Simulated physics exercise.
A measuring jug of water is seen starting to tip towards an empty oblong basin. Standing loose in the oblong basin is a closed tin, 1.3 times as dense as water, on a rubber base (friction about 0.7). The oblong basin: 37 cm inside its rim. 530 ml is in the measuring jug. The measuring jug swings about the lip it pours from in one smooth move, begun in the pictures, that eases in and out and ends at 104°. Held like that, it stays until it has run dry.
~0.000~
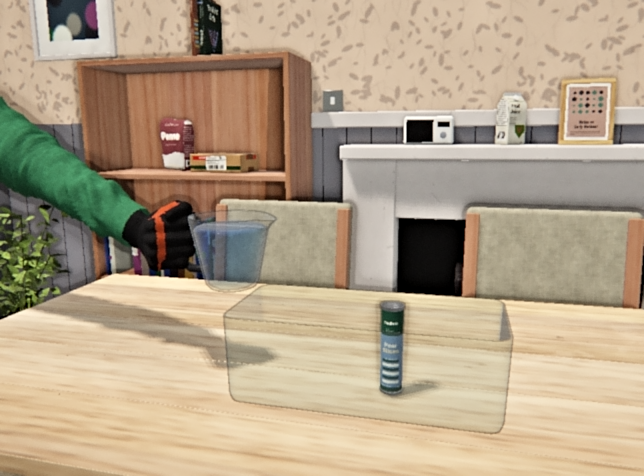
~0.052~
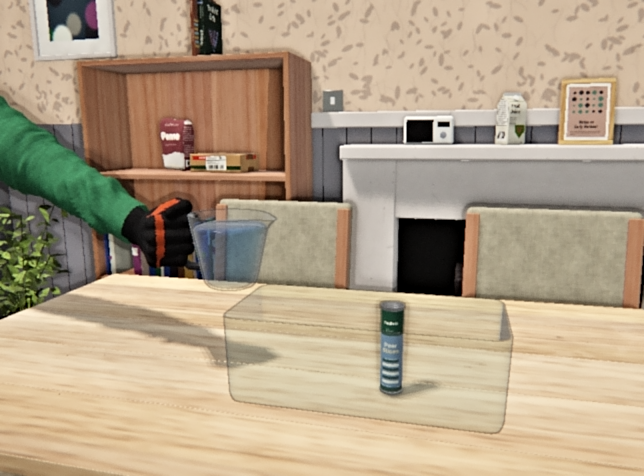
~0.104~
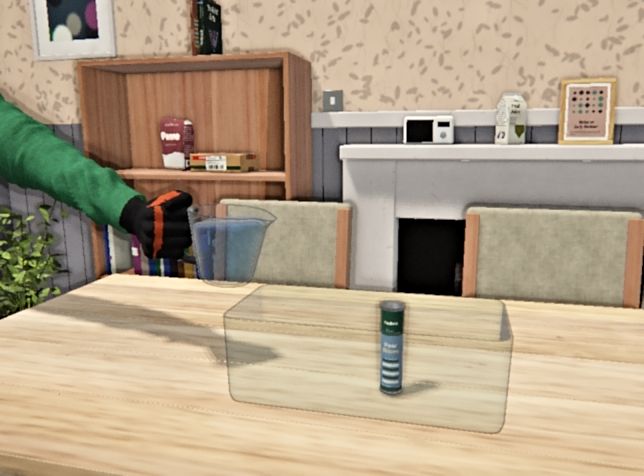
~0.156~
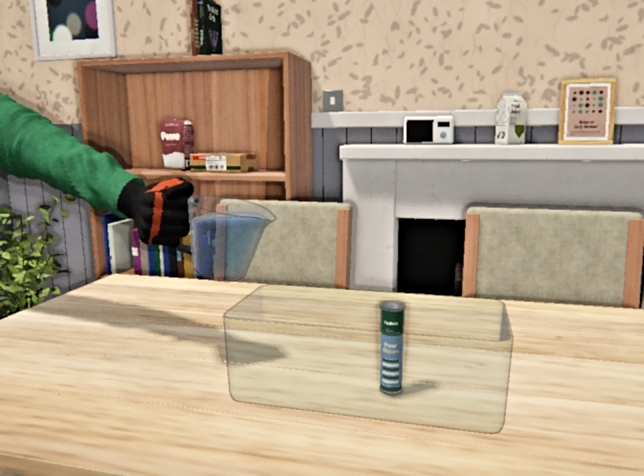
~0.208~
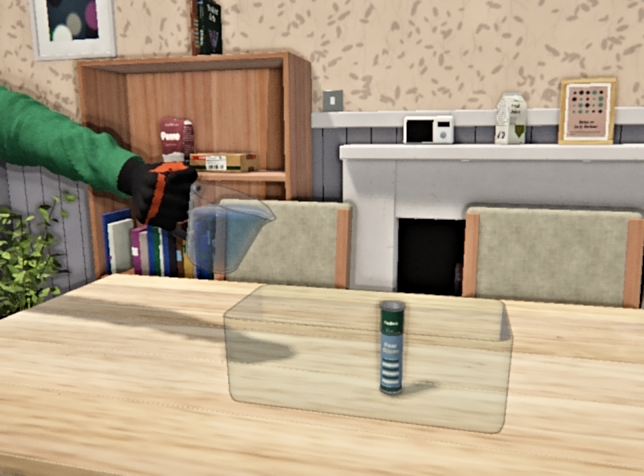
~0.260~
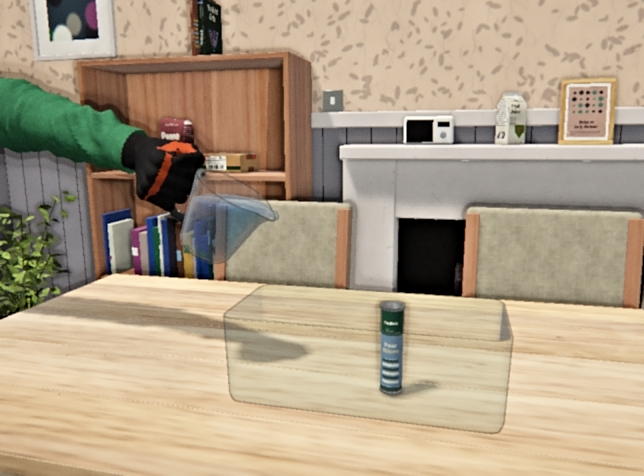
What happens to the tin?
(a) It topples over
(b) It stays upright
b, it stays upright.
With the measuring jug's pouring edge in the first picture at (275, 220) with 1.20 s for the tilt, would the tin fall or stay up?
Then it stays on its base.
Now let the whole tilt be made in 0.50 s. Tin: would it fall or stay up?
In that case the tin stays vertical.
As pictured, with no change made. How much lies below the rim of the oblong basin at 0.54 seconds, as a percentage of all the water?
Estimate - around 10 in a hundred parts.
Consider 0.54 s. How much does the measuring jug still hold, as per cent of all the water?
Near 52 in a hundred.
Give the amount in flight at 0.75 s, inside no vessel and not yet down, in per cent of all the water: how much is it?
Estimate: Around 24 per cent.
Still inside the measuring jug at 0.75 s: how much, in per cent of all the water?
4 %.
After 0.54 s the tilt is 91° and 51 per cent is still to pour; the tin stands where it began.
After 0.75 s the tilt is 104° and 4 per cent is still to pour; the tin stands where it began.
After 0.96 s the tilt is 104° and 0 per cent is still to pour; the tin stands where it began.
After 1.20 s the tilt is 104° and 0 per cent is still to pour; the tin stands where it began.
In the end the tin stands where it began.
